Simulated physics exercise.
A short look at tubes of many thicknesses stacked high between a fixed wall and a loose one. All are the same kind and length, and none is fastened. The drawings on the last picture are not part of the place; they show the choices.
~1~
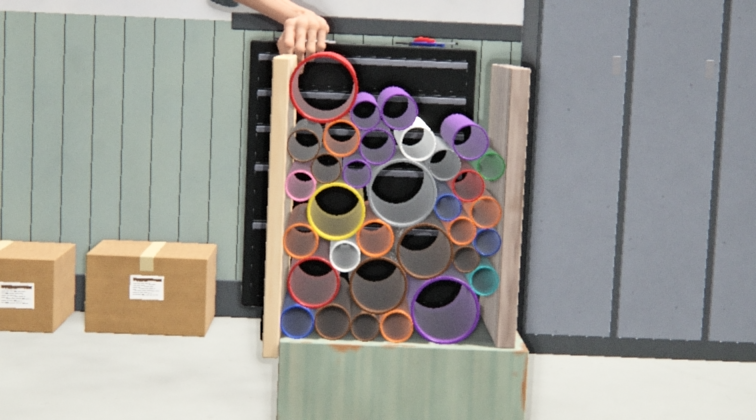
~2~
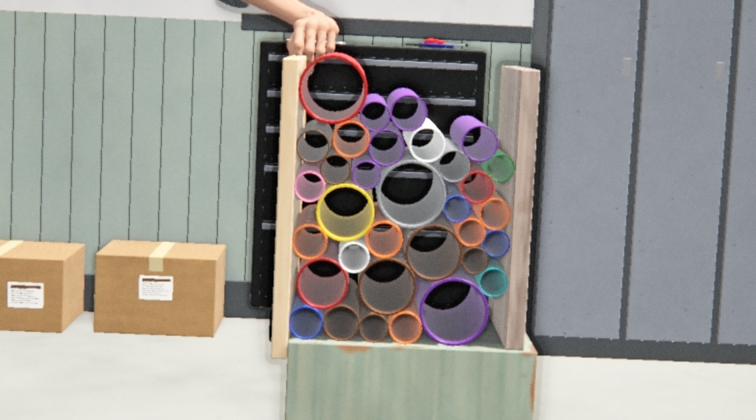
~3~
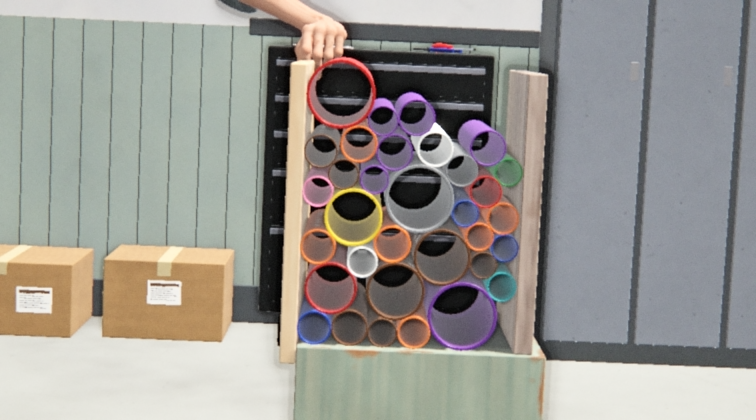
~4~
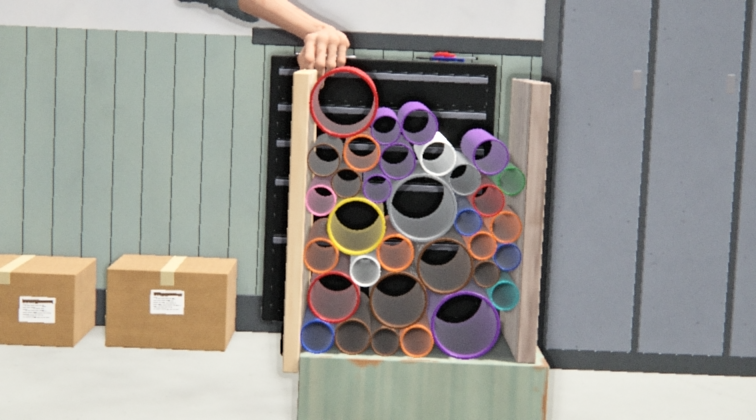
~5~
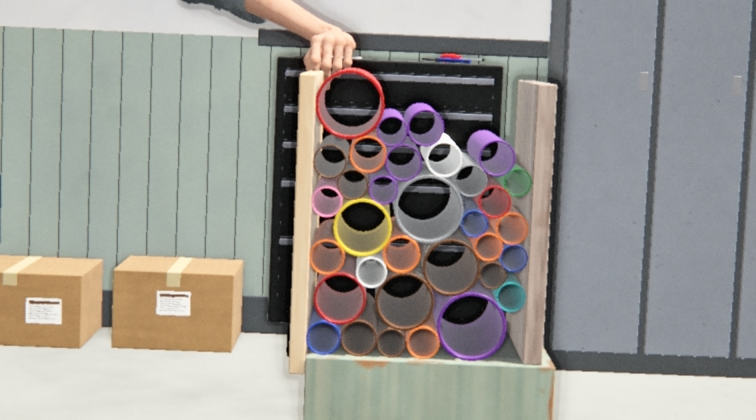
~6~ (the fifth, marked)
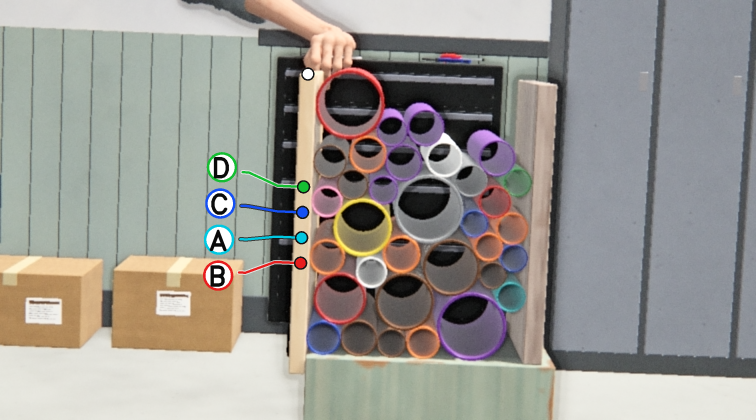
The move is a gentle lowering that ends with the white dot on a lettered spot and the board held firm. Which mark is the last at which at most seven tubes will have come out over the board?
At most to B.
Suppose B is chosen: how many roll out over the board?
At B the number is six.
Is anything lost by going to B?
At B: Yes.
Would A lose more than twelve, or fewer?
Fewer than twelve.
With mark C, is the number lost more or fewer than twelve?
It loses fewer than twelve.
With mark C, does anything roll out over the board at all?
Yes.
On the copy, A at (301, 238); B at (300, 263); C at (302, 213); D at (303, 187); the white dot at (308, 74).
On B. First, top of the board (313, 153).
Then, top of the board (310, 241).
Finally, top of the board (309, 263), six out over the board.
By contrast, A about four out over the board; C five out over the board; D one out over the board.
